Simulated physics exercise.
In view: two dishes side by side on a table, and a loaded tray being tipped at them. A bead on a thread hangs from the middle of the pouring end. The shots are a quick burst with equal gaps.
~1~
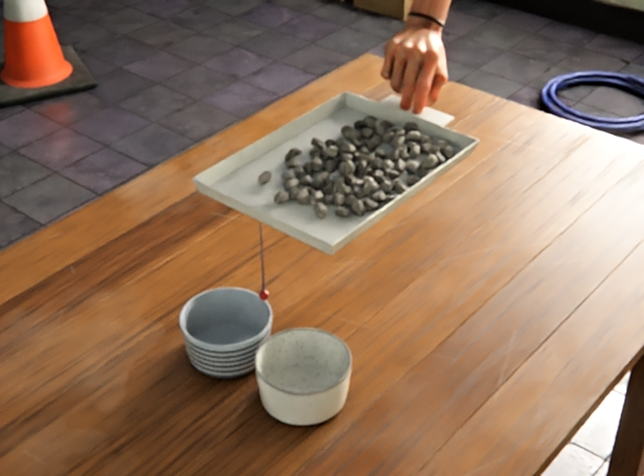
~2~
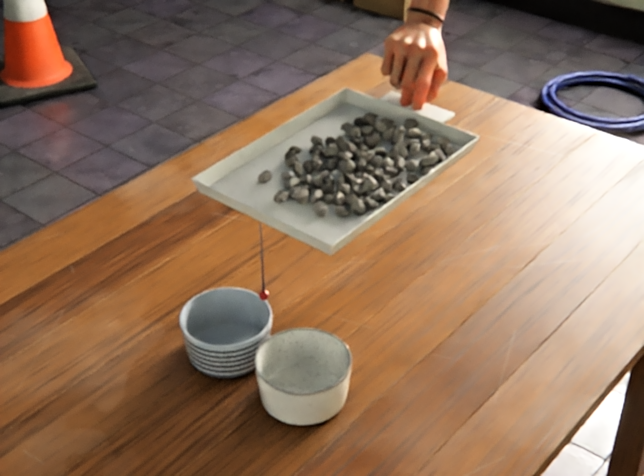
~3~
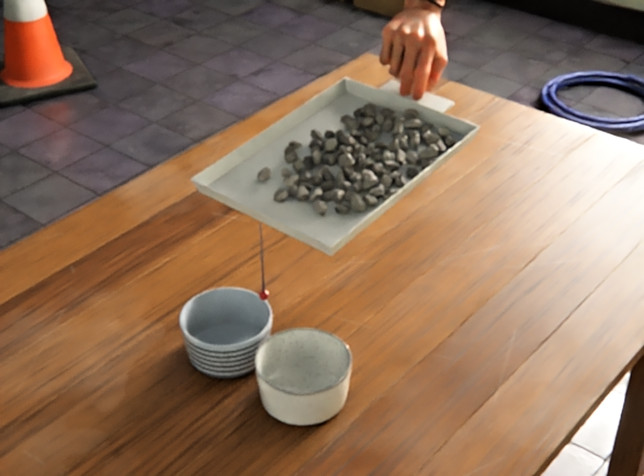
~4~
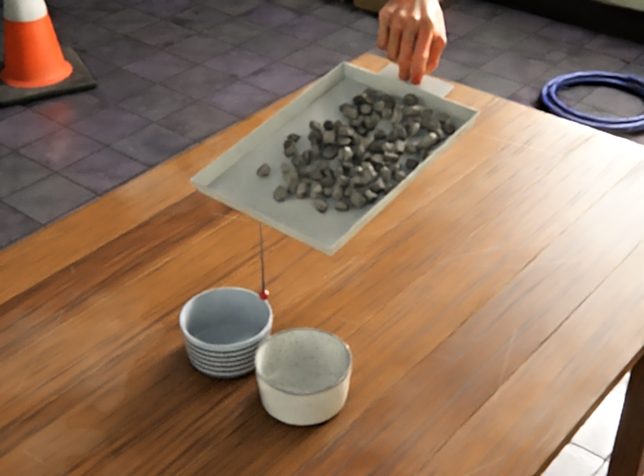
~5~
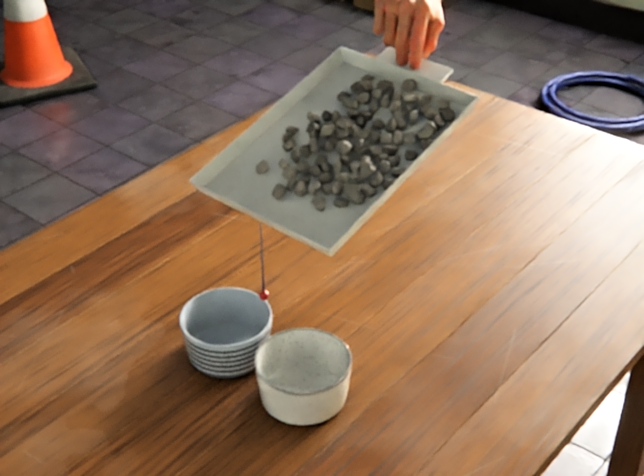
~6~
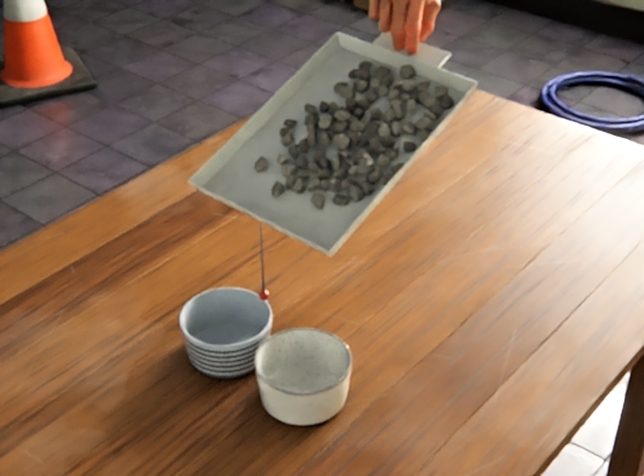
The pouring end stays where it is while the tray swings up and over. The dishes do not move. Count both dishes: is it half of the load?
Caught overall: The larger part.
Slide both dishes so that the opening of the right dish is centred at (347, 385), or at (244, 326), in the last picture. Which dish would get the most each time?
In turn: Left; the dish on the right.
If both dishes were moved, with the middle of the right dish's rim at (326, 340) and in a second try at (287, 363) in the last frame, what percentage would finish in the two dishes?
Near 20 % and 80 %.
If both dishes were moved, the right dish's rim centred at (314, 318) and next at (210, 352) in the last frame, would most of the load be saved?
First less than half, then less than half.
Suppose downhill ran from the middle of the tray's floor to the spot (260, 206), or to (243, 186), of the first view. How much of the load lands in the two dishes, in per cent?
First some 50, then 20 per cent.
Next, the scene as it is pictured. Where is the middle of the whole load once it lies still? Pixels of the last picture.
Close to (242, 366).
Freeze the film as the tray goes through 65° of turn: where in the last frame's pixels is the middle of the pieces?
At about (277, 218).
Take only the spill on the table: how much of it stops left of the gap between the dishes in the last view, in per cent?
Near 100 %.
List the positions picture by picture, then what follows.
The first picture shows corners of the pouring end at (199, 178) and (331, 240), level; middle of the load at (355, 168), bits of gravel; left dish at (195, 354); right dish at (272, 400); bead on its thread at (264, 295).
The second picture shows corners of the pouring end at (199, 178) and (331, 241), level; middle of the load at (355, 166).
The third picture shows corners of the pouring end at (198, 178) and (330, 242), tipped barely, level across its low end; middle of the load at (354, 161).
The fourth picture shows corners of the pouring end at (197, 179) and (330, 243), tipped a little, level across its low end; middle of the load at (354, 153).
The fifth picture shows corners of the pouring end at (196, 179) and (329, 244), tipped a little, level across its low end; middle of the load at (352, 145).
The sixth picture shows corners of the pouring end at (195, 180) and (328, 246), tipped clearly, level across its low end; middle of the load at (350, 137); left dish at (195, 354); right dish at (272, 400).
Soon, tray tipped steeply; most on the tray; a stray few in the right dish; about a quarter in the air.
A while on, tray tipped past a quarter turn; a small part on the tray; about a quarter in the right dish; about a quarter in the left dish; about a quarter outside both; a small part in the air.
Towards the end, tray tipped past a quarter turn; about a third in the right dish; about a third in the left dish; about a quarter outside both.
Finally, tray tipped past a quarter turn; about a third in the right dish; about a third in the left dish; about a quarter outside both.
